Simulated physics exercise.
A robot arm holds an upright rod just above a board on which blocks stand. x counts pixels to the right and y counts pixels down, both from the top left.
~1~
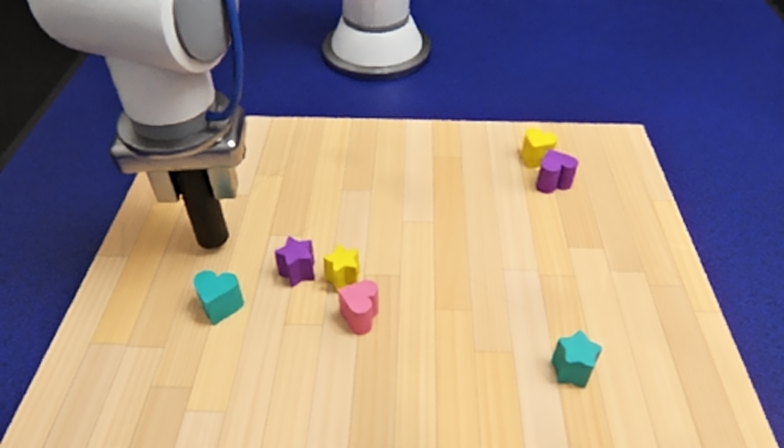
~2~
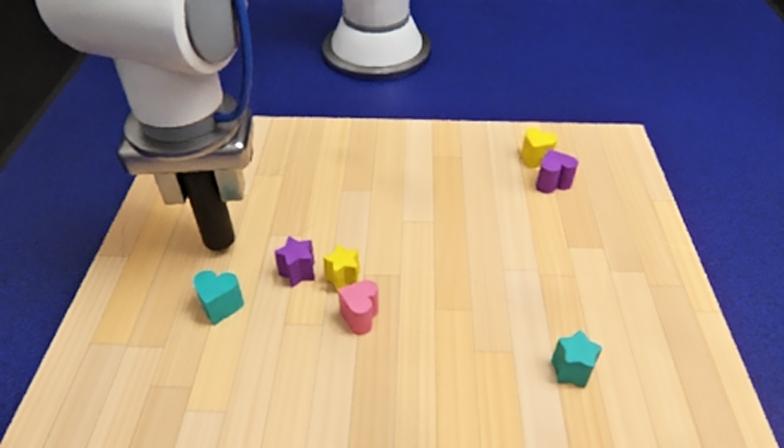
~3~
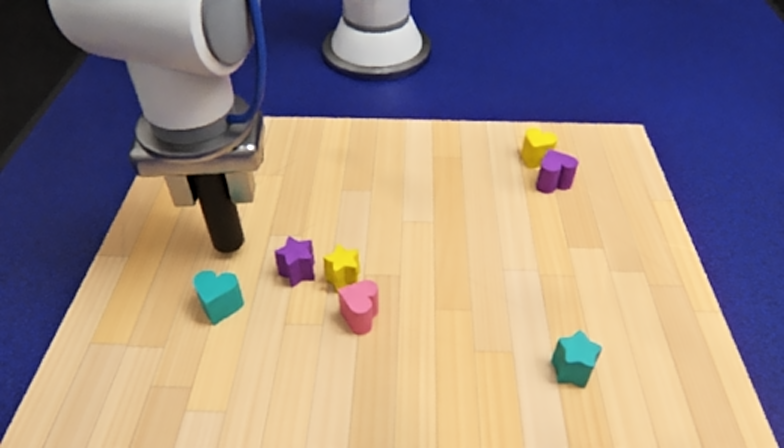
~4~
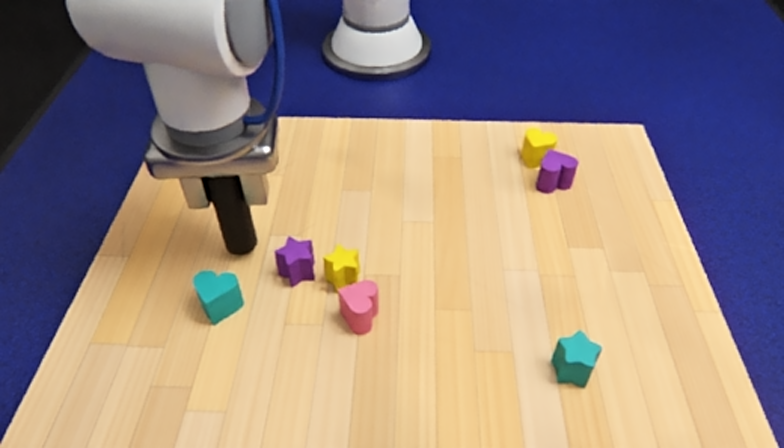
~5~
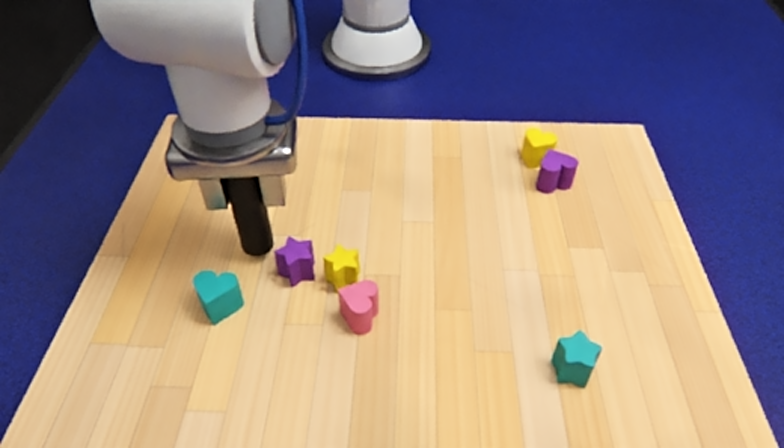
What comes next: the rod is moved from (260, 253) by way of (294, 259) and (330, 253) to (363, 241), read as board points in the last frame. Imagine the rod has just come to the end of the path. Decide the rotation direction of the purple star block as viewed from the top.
From above, it looks like the purple star block goes clockwise.
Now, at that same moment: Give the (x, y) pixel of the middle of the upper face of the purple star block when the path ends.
Somewhere near (314, 257).
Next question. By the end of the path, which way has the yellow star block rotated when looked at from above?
It ends up turned anticlockwise.
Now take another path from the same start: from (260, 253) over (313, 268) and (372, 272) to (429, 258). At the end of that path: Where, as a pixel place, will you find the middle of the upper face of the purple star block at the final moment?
Located at (339, 276).
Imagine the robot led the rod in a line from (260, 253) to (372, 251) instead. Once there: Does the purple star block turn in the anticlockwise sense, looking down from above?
No, that is not what happens.
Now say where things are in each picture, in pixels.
The first picture shows lower end of the rod at (213, 238), tops of blocks, turquoise heart block at (214, 284), purple star block at (295, 249), yellow star block at (342, 257).
The second picture shows rod at (220, 240), blocks as before.
The third picture shows rod at (229, 242), blocks as before.
The fourth picture shows rod at (242, 244), blocks as before.
The fifth picture shows rod at (258, 245), turquoise heart block at (214, 284), purple star block at (295, 249), yellow star block at (342, 257).
On the path given first. One third of the way, rod at (295, 251); purple star block at (307, 255), turned 25° clockwise.
Two thirds of the way, rod at (329, 245); purple star block at (314, 257), turned 55° clockwise; yellow star block at (346, 261), turned 30° anticlockwise.
At the end, rod at (362, 233); turquoise heart block not moved; purple star block at (314, 257), turned 55° clockwise; yellow star block at (346, 261), turned 30° anticlockwise.
